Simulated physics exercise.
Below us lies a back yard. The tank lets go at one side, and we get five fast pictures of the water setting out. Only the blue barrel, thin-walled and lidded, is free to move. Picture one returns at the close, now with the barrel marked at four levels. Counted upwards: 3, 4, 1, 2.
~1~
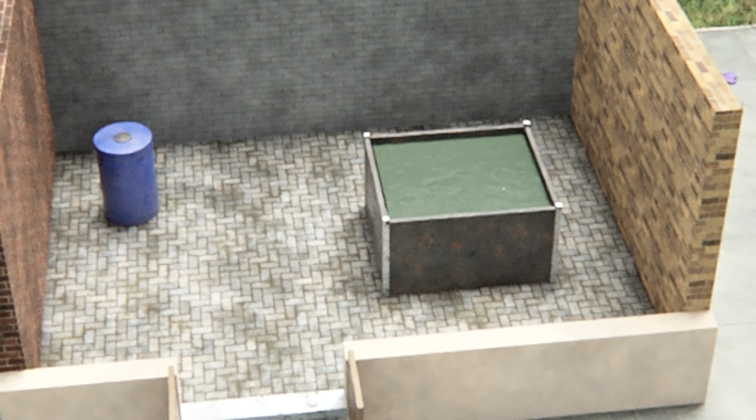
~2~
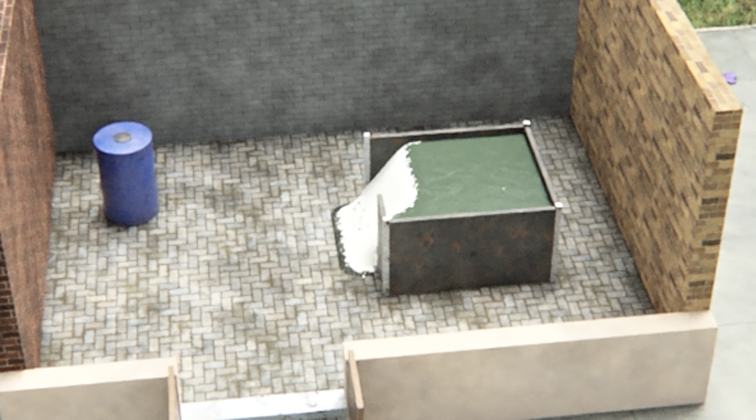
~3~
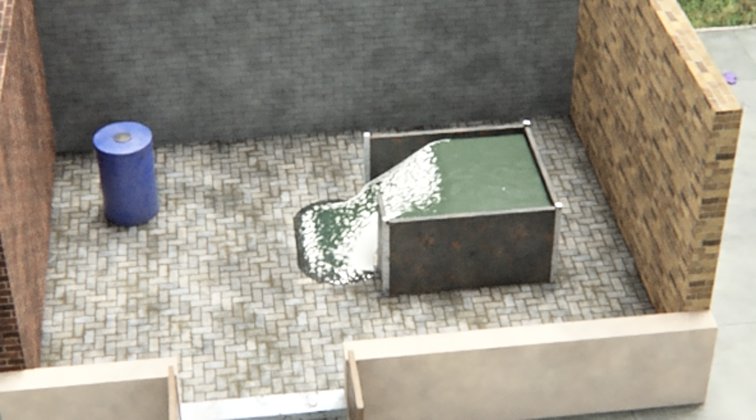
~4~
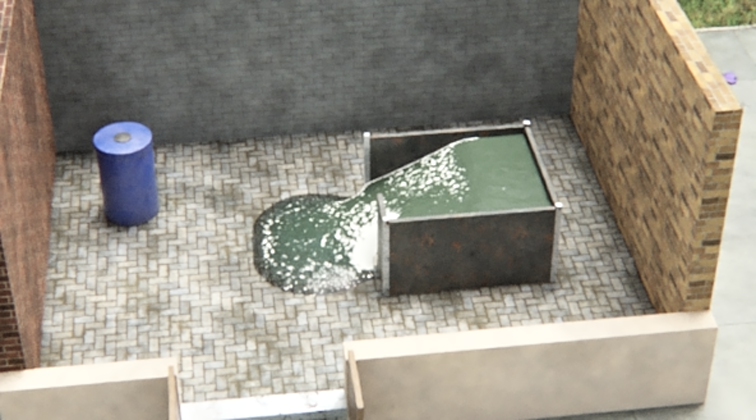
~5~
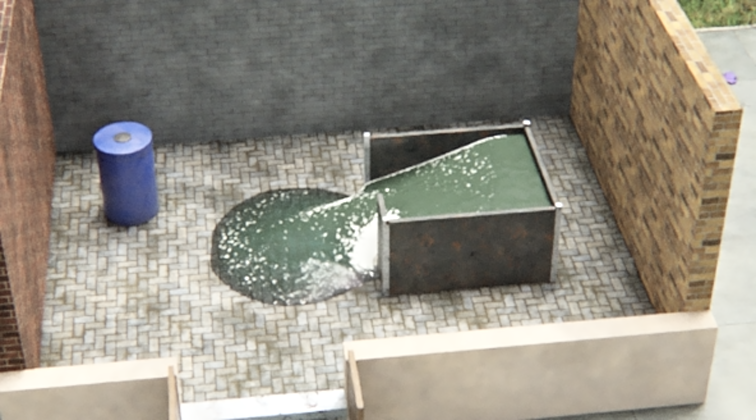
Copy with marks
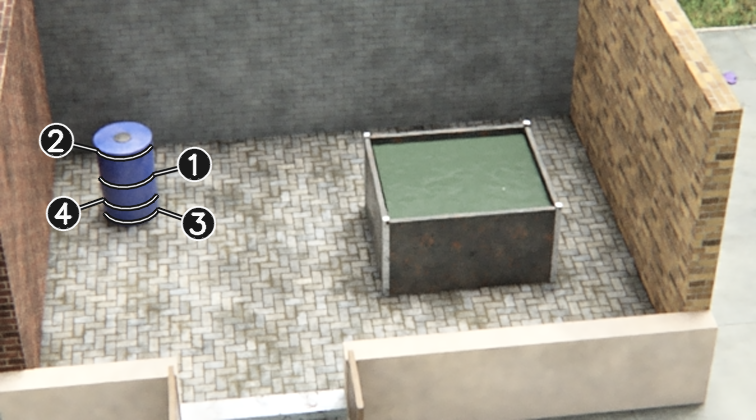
Green liquid pours out through the left side of a full metal tank in a walled, paved yard, foaming white at first, then spreads leftward across the paving in a widening rounded pool while a blue barrel stands still.
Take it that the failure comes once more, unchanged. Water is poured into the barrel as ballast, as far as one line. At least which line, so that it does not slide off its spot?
1.
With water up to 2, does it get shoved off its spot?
No.
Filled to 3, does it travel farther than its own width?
Yes, it does.
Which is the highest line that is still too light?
The answer is 4.
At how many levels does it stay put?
Two.
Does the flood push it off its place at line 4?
Yes.
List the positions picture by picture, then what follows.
The first picture shows lid of the blue barrel at (123, 138); tank full, its middle at (459, 178); open gate at (260, 354).
In the second picture, 2 % of the ground wet, in view closest to the barrel at (341, 219).
In the third picture, 4 % of the ground wet, in view closest to the barrel at (304, 225).
In the fourth picture, 7 % of the ground wet, in view closest to the barrel at (260, 234).
The fifth picture shows lid of the blue barrel at (123, 138); 11 % of the ground wet, in view closest to the barrel at (227, 224).
On the marked copy, 1 at (127, 187); 2 at (123, 158); 3 at (131, 222); 4 at (129, 208); from the bottom up 3, 4, 1, 2.
With 1, it does not move.
With 2, it does not move.
With 3, it is pushed about 3 times its own width away.
With 4, it is pushed about its own width away.
